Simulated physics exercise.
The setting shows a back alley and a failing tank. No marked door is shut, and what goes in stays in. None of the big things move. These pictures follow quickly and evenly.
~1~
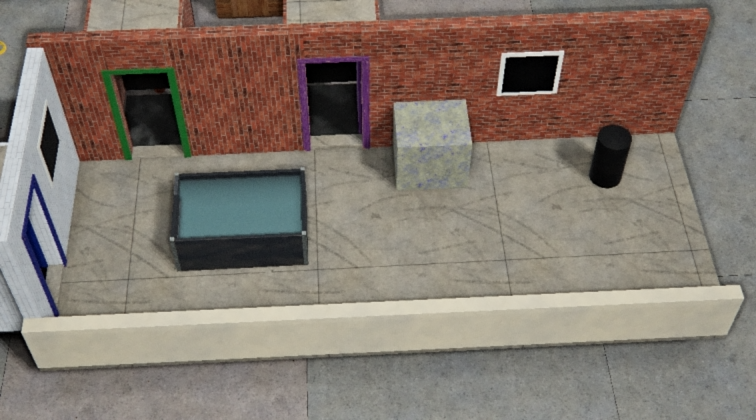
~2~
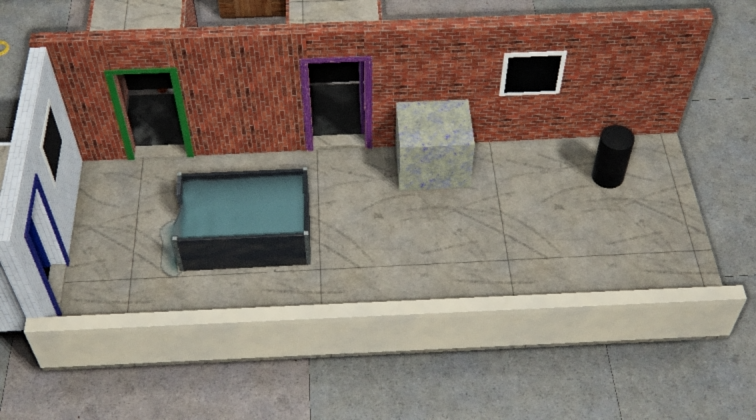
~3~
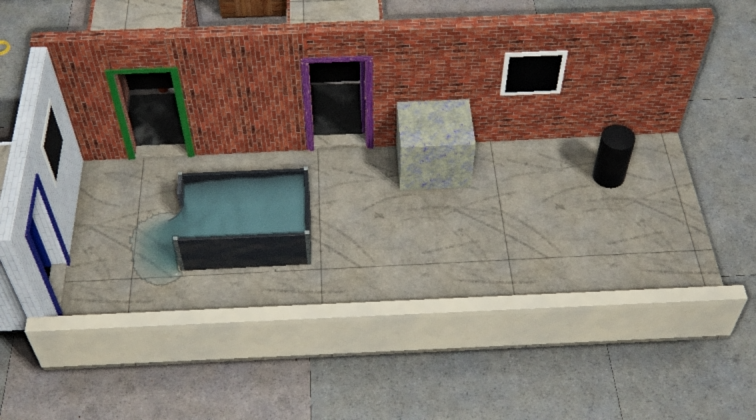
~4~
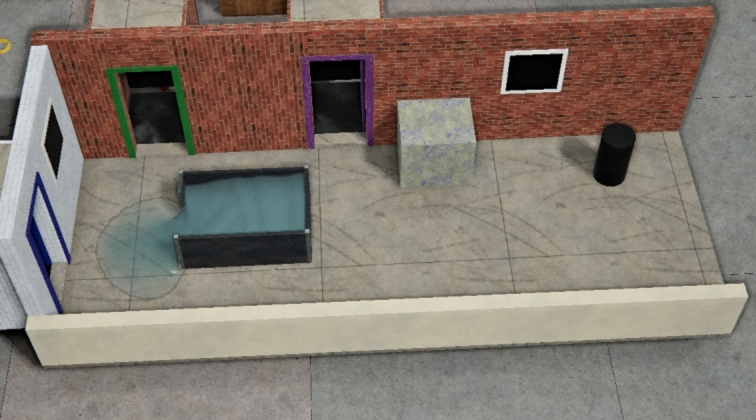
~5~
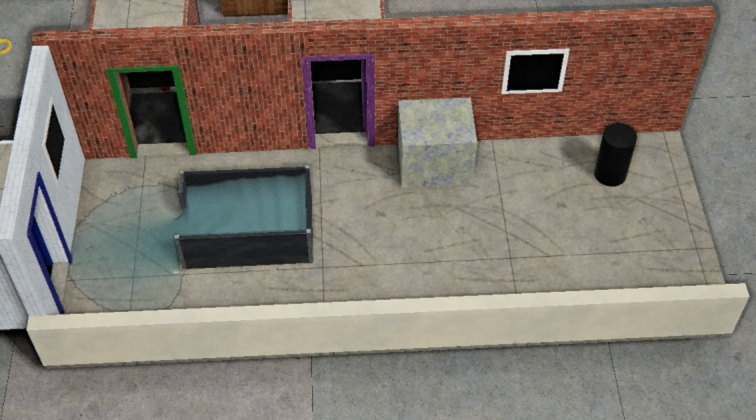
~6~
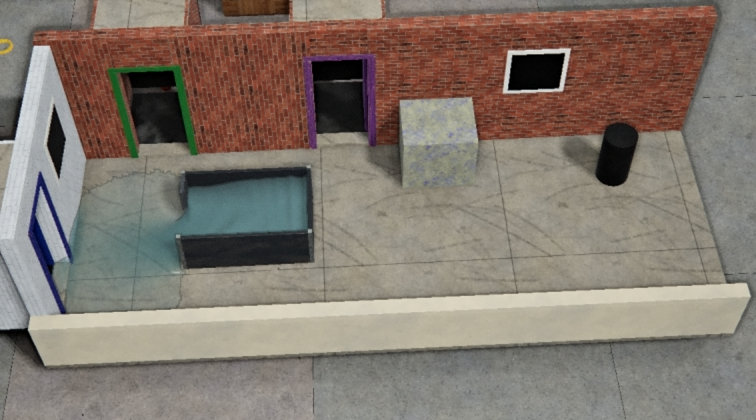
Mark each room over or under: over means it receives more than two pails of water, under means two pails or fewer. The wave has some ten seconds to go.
Blue door - over; green door - over; purple door - under.
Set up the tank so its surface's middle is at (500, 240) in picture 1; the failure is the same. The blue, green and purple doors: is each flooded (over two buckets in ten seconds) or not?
So here's how it goes: Blue clears the threshold, green clears the threshold, and purple comes up short.
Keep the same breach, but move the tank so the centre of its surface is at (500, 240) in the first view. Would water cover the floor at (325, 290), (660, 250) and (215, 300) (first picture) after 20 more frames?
Soaked, spared, soaked.
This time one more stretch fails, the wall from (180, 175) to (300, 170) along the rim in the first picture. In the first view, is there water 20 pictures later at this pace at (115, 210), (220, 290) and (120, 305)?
Point by point: Soaked; unwetted; soaked.
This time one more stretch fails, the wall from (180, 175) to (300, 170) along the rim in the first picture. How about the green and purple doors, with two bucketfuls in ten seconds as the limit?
Then: The green one floods; the purple one is over.
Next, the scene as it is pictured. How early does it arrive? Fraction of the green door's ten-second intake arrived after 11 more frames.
Approximately 0 in a hundred, I reckon.
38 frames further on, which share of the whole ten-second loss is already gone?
Close to 95 out of every hundred.
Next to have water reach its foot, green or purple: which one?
Soonest: The green-painted one.
A moment on, water covers 15 % of the floor; the blue door over two buckets in, the green door wet at the sill, nothing in, the purple door not reached.
Next, water covers 20 % of the floor; the blue door far over two buckets in, the green door wet at the sill, nothing in, the purple door not reached.
Then, water covers 35 % of the floor; the blue door far over two buckets in, the green door under two buckets in, the purple door wet at the sill, nothing in.
Later, water covers 55 % of the floor; the blue door far over two buckets in, the green door over two buckets in, the purple door wet at the sill, nothing in.
In the end, water covers 75 % of the floor; the blue door far over two buckets in, the green door over two buckets in, the purple door under two buckets in.
